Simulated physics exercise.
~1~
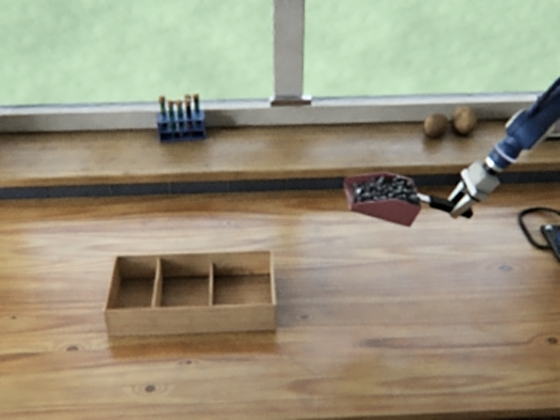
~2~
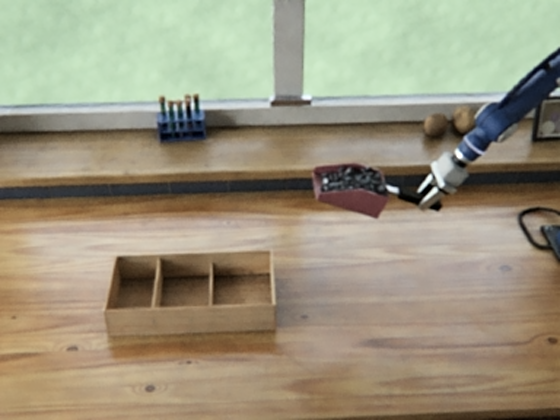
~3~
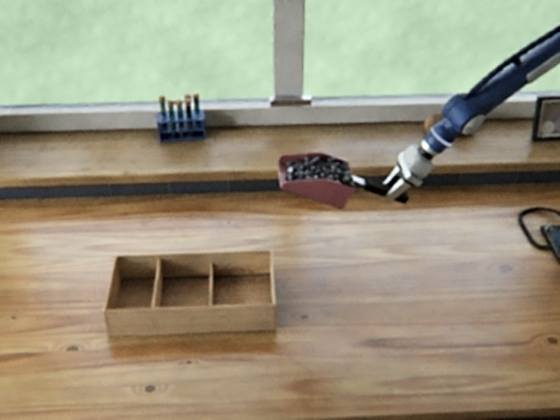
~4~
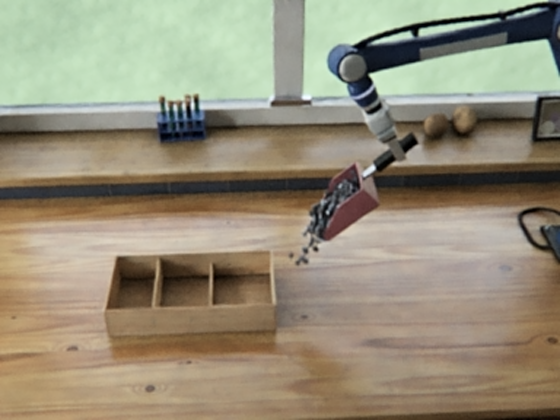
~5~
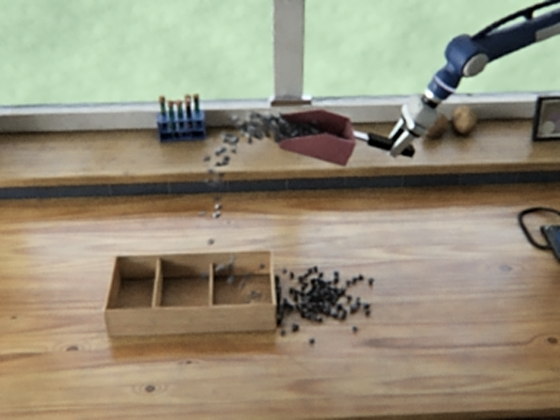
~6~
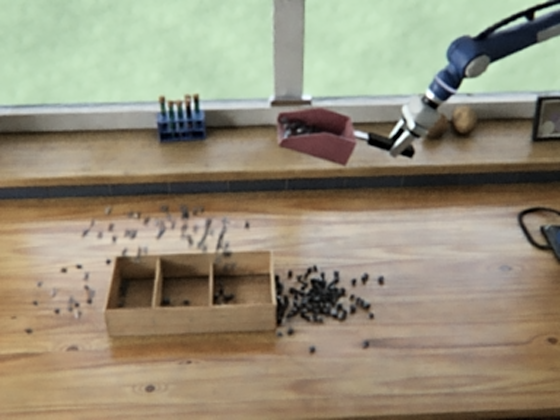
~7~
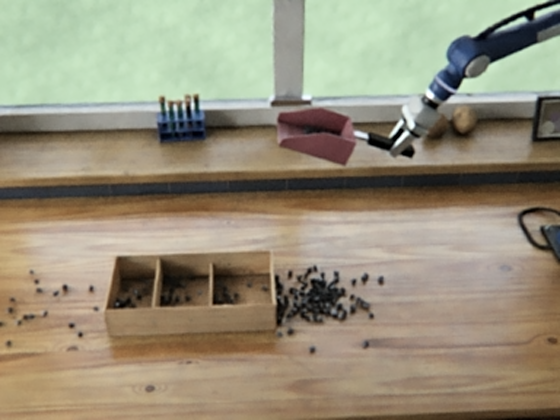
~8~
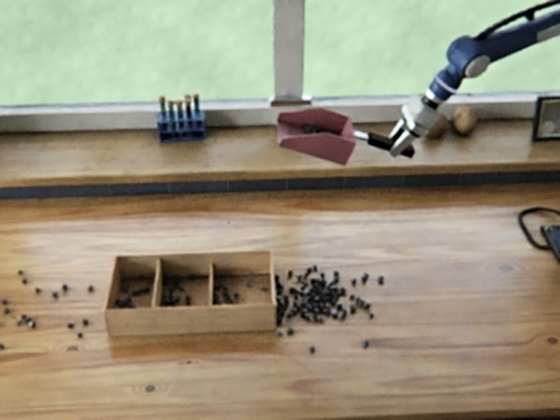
A robot arm moving a red scoop left, tipping and flinging dark pebbles, most scattering on the table around a divided box.
